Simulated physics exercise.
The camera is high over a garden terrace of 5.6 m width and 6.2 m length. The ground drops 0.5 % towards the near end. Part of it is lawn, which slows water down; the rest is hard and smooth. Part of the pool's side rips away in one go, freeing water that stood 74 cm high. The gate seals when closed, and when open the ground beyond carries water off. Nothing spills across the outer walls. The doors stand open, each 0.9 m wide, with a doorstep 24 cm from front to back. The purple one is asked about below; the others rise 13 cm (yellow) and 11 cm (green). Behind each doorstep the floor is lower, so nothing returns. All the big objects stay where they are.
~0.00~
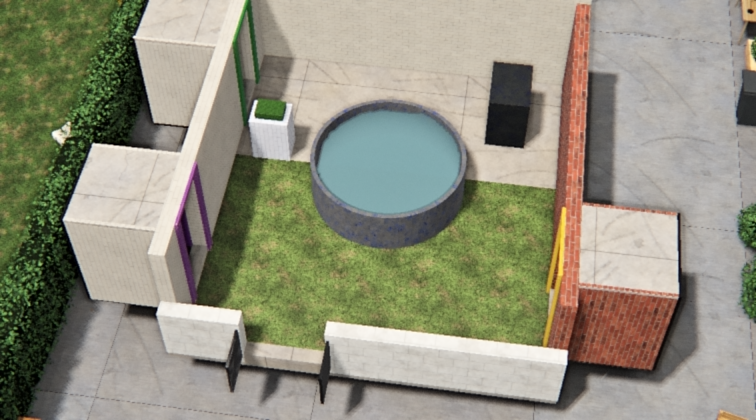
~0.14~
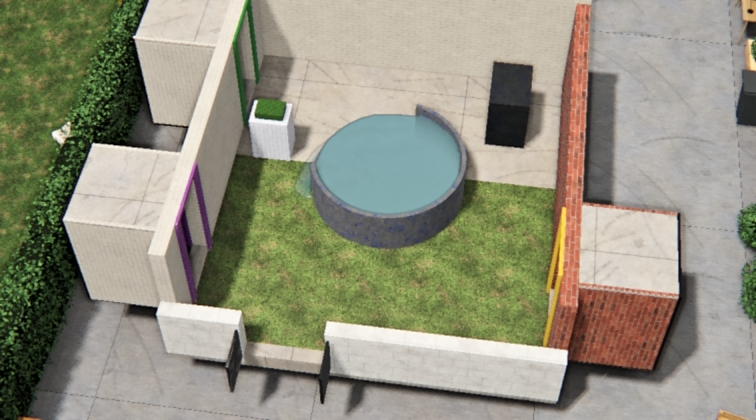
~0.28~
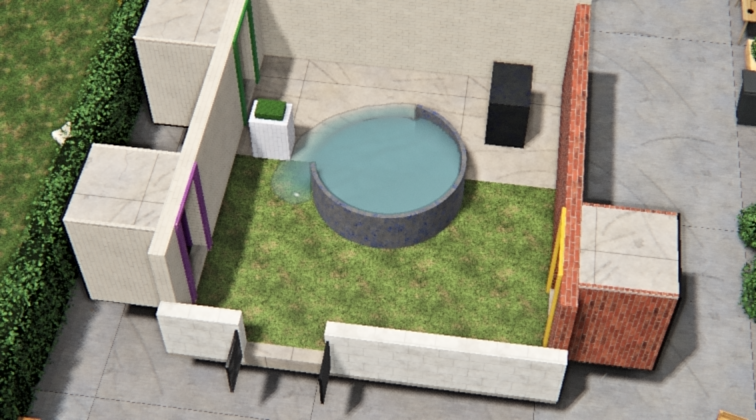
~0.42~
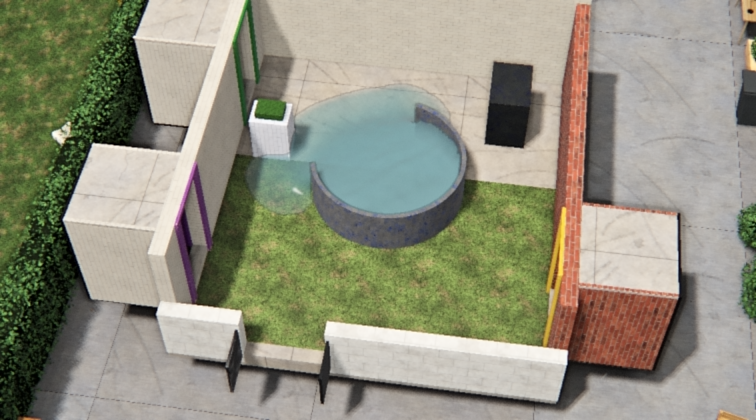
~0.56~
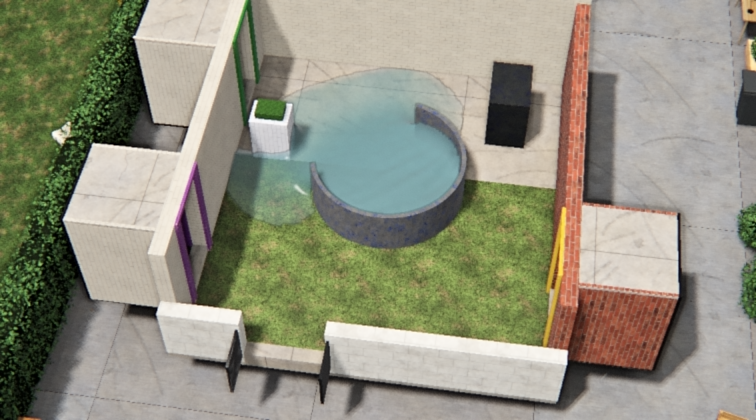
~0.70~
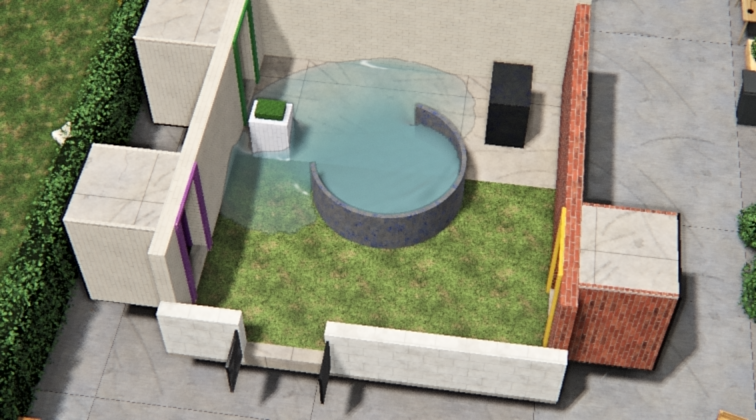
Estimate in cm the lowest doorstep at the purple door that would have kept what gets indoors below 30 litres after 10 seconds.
It would have to be roughly 5.5 cm high.
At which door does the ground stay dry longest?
It is the yellow one.
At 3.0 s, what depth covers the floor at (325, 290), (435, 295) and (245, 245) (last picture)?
About 1, 0 and 6 cm.
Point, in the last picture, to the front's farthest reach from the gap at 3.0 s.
Near (185, 333).
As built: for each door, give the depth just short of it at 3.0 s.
In cm: Yellow 0, green 31, purple 7.
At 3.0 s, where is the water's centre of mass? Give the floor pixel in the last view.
Around (343, 140).
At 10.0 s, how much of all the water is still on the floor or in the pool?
Roughly 82 in a hundred.
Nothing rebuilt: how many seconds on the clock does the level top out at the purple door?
Around 6.0 s.
After 1.4 s water covers 35 % of the floor, deepest (66 cm) near (283, 59); it has not reached the purple door.
After 3.0 s water covers 60 % of the floor, deepest (38 cm) near (246, 121); 7 cm at the purple door, 0 litres in over its 14 cm doorstep.
After 10.0 s water covers 100 % of the floor, deepest (16 cm) near (264, 57); 7 cm at the purple door, 0 litres in over its 14 cm doorstep.
At the purple door as built, the water arrived by 1.5 s and peaked near 10 cm at 5.8 s.
Run again over the same 10 s with other heights there, 39 litres in over 5 cm, 24 litres over 6 cm. The limit of 30 litres is kept from about 5.5 cm up.
